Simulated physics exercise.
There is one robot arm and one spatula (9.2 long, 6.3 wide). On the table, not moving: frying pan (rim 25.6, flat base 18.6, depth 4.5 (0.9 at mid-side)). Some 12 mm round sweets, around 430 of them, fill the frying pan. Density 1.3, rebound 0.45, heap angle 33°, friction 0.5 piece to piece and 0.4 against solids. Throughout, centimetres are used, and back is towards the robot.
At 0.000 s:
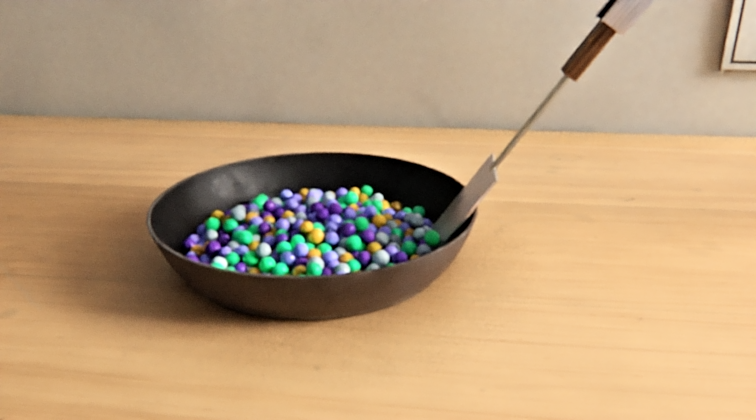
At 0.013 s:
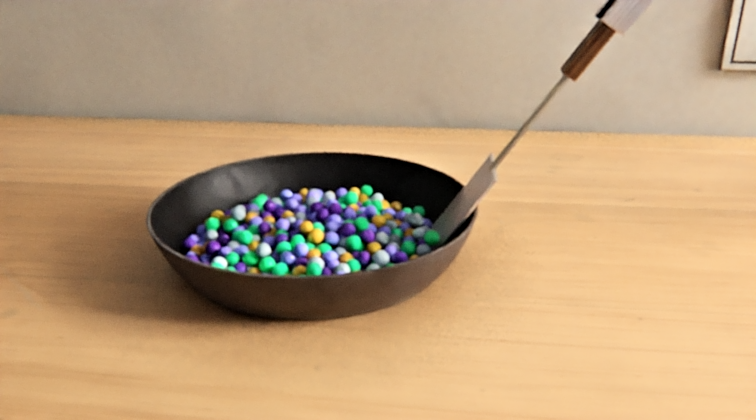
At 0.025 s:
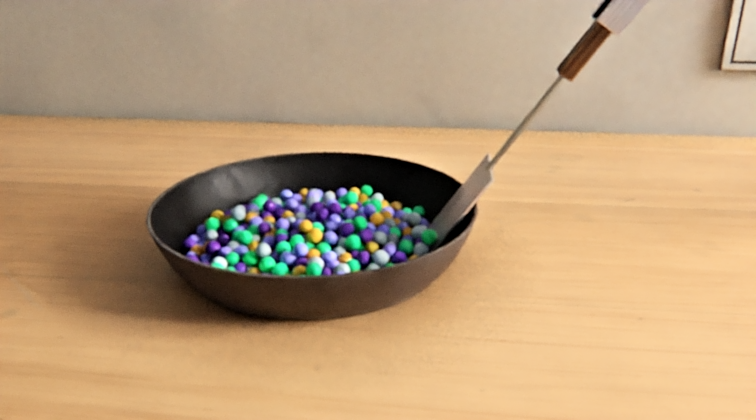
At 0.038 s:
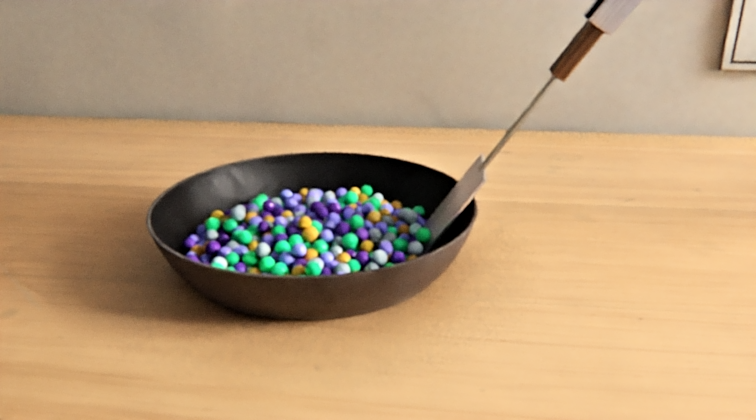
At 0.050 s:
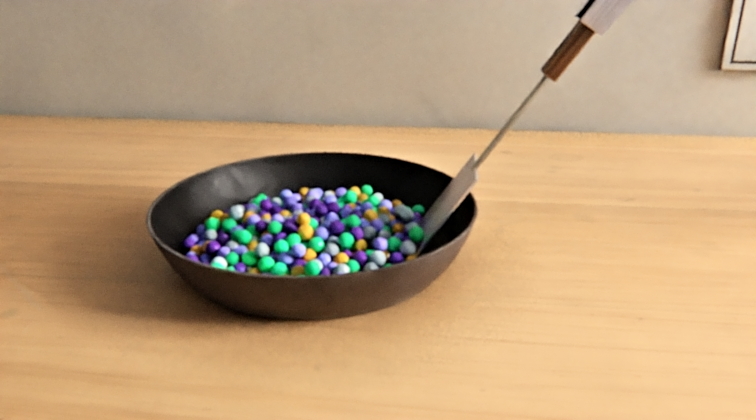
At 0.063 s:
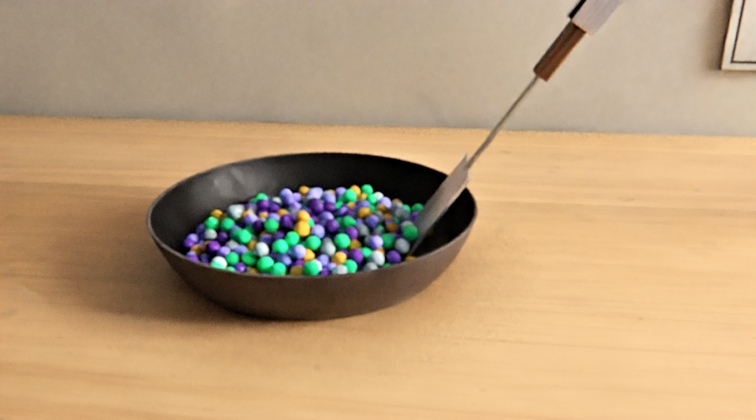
The video shows a dark frying pan full of small green, purple, orange and pale balls on a wooden table, while a spatula at its right side moves slightly left, nudging the nearby balls as the pan stays still.
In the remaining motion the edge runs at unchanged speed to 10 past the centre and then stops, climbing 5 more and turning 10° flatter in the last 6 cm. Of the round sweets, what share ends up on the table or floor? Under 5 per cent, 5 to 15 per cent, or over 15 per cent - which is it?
It is 5 to 15 per cent.
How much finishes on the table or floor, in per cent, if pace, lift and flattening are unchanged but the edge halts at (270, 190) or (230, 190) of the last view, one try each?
First try about 0 percent, second about 0 percent.
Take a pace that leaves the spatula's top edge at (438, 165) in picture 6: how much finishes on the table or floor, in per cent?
Near 20 in a hundred.
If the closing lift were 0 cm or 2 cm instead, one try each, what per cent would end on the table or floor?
Close to 5 and 5 percent respectively.
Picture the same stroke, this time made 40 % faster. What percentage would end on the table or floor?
10 per cent, roughly.
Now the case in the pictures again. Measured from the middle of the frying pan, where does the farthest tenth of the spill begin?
That's near 35 cm.
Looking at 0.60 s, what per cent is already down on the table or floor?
Some 8 per cent.
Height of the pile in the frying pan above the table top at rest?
It reaches around 5.0 cm.
After 0.20 s, sloping 56°, highest piece 5 above the table; 433 in the frying pan.
After 0.34 s, sloping 53°, highest piece 6 above the table; 433 in the frying pan.
After 0.60 s, sloping 46°, highest piece 5 above the table; 397 in the frying pan, 36 on the table or floor.
After 1.65 s, sloping 46°, highest piece 5 above the table; 397 in the frying pan, 36 on the table or floor.
At rest, 397 in the frying pan, 36 on the table or floor. That is 8 % on the table or floor.
